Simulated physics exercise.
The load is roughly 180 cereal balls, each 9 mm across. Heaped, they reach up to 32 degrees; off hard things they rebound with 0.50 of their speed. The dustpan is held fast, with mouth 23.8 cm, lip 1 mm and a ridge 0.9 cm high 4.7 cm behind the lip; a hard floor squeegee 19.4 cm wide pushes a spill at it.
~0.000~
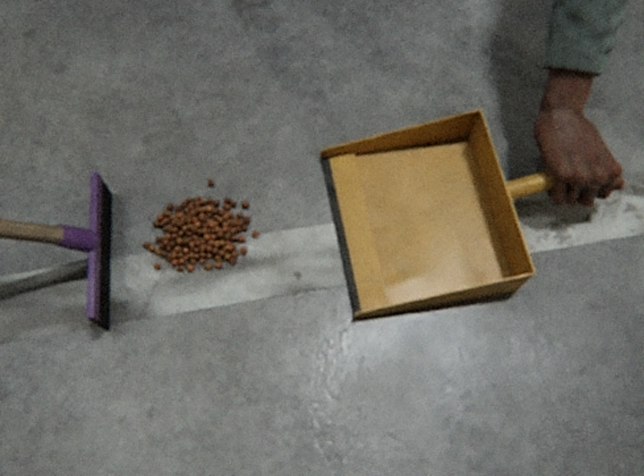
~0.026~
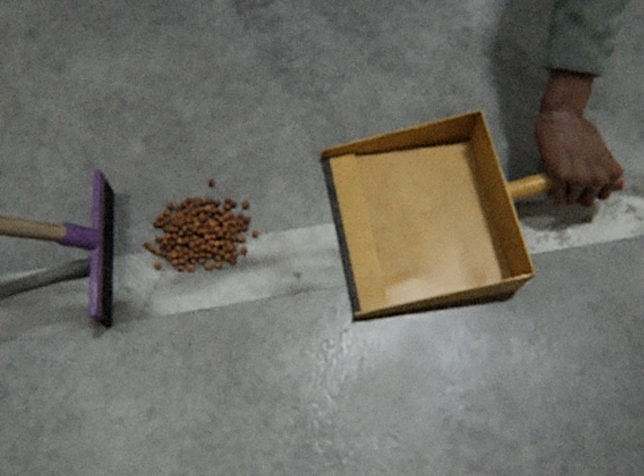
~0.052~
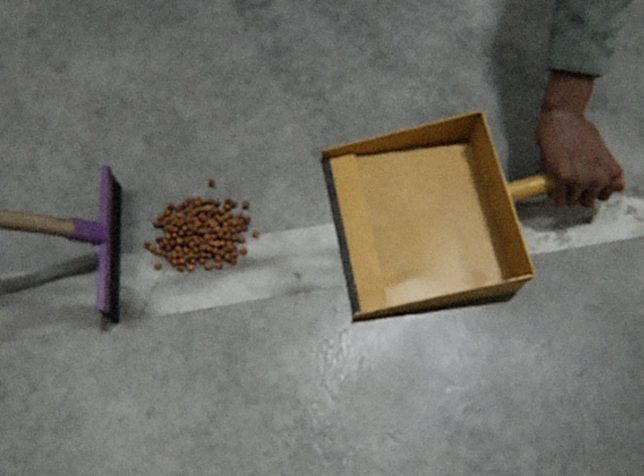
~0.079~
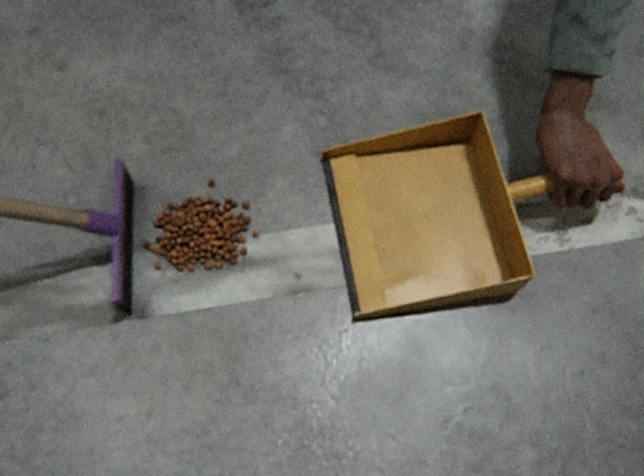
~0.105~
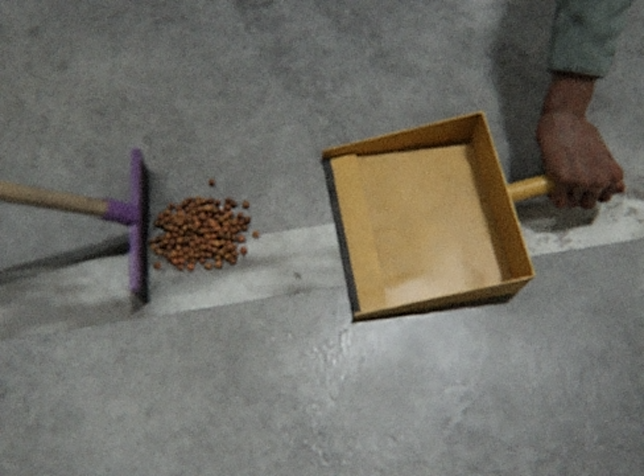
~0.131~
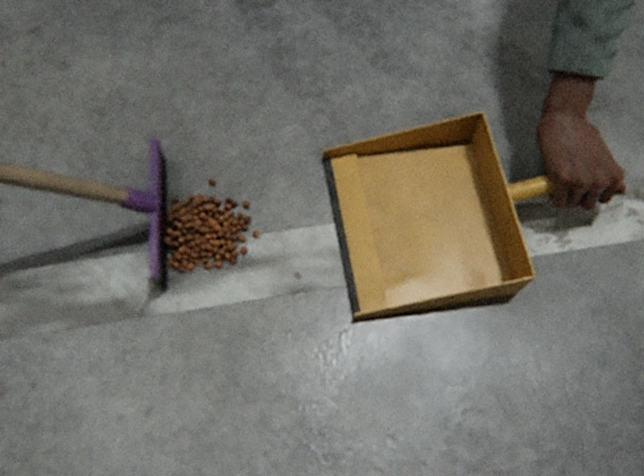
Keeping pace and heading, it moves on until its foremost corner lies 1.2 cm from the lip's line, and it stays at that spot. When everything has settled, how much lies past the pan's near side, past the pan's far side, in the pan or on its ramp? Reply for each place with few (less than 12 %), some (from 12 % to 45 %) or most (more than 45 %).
Near side - few; far side - some; pan - some.
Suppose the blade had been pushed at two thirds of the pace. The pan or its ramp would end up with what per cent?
It would be around 20 percent.
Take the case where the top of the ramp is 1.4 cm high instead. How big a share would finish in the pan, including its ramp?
Then around 30 percent, ramp counted.
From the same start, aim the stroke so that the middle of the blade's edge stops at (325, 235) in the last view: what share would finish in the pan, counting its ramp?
Roughly 65 %.
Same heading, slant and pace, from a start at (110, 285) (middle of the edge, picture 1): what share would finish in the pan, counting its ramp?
Around 45 %.
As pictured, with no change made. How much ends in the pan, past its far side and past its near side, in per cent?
Tally in %: Near side 5; far side 25; pan 30.
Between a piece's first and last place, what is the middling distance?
Some 20 cm.
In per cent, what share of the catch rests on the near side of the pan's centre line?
Roughly 10 per cent.
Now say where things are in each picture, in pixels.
Blade from (93, 317) to (97, 178), moved 0.0 cm, 0 of the pieces shifted so far; middle of the pieces at (201, 232); pan at (429, 220), in the first frame.
Blade from (96, 315) to (100, 177), moved 0.4 cm, 0 of the pieces shifted so far; middle of the pieces at (201, 232), in the second frame.
Blade from (104, 309) to (108, 172), moved 1.4 cm, 0 of the pieces shifted so far; middle of the pieces at (201, 232), in the third frame.
Blade from (118, 300) to (120, 165), moved 3.3 cm, 0 of the pieces shifted so far; middle of the pieces at (201, 232), in the fourth frame.
Blade from (136, 289) to (137, 155), moved 5.7 cm, 1 of the pieces shifted so far; middle of the pieces at (201, 232), in the fifth frame.
Blade from (155, 276) to (156, 145), moved 8.5 cm, 58 of the pieces shifted so far; middle of the pieces at (202, 230); pan at (429, 221). Its pace works out near 1.05 m/s, heading 25 degrees away from the viewer's side, in the sixth frame.
After 0.25 s, middle of the blade 12 cm from the lip; 0 % over the lip, far side 10 %, near side 0 %.
After 0.34 s, middle of the blade 4 cm from the lip; 0 % over the lip, far side 20 %, near side 0 %.
Then, at 0.55 s, middle of the blade 2 cm from the lip; 35 % over the lip, far side 25 %, near side 5 %.
At rest (1.5 s), near side 5 %, far side 25 %, pan 30 %, in front of the lip or behind the blade 40 %.
